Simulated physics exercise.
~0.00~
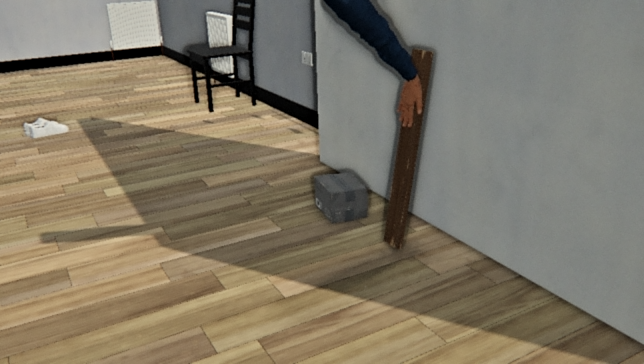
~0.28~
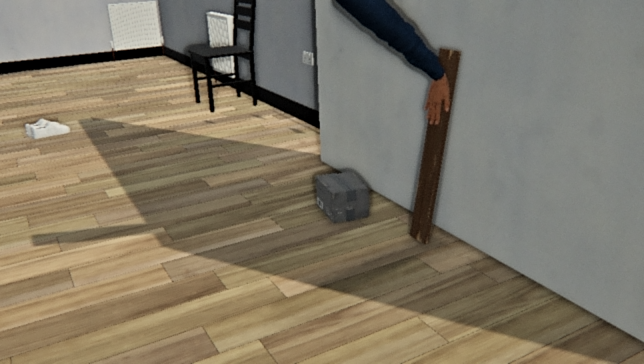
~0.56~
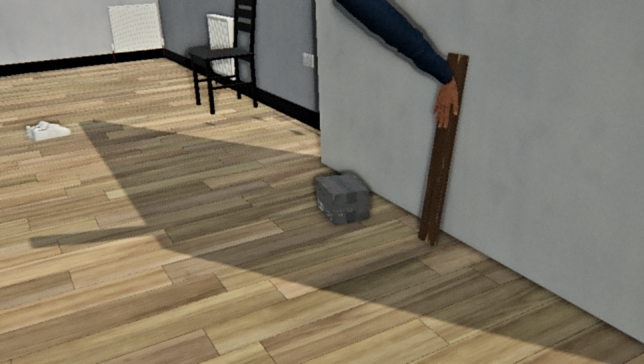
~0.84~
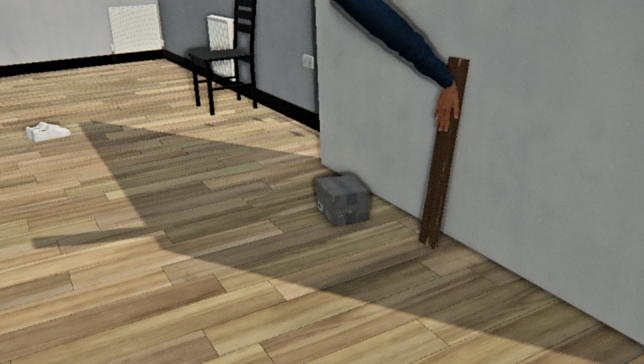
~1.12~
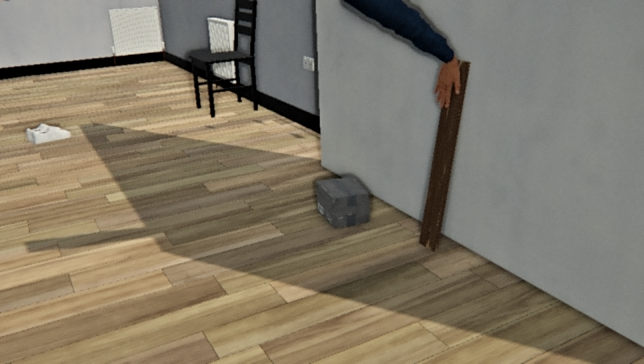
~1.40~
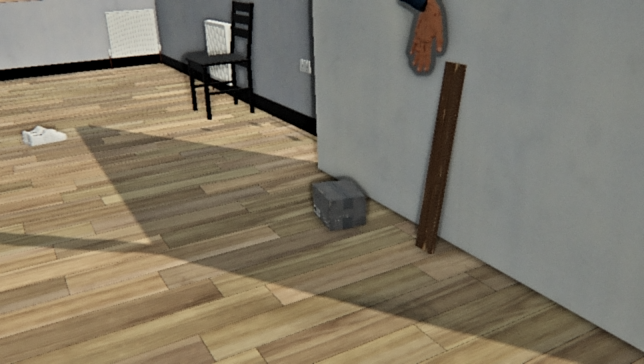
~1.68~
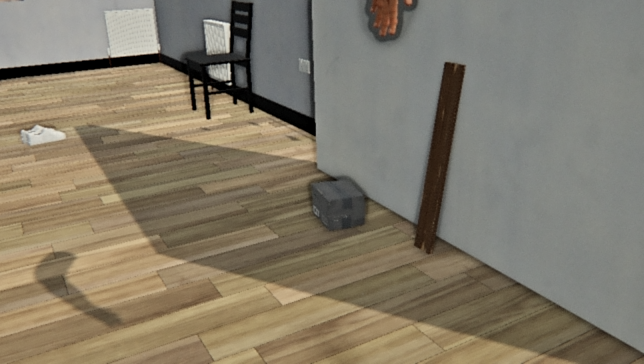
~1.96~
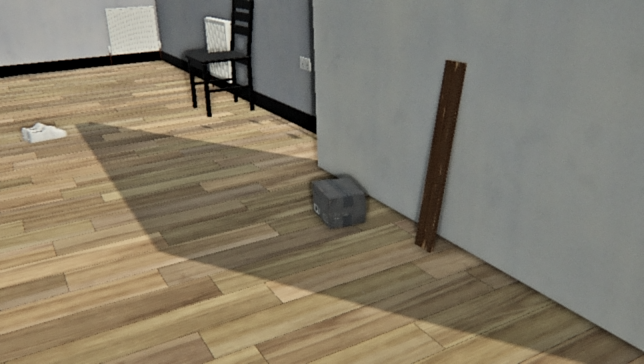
A brown plank shifting right against a grey wall beside a grey box, staying propped after a hand releases it and withdraws.
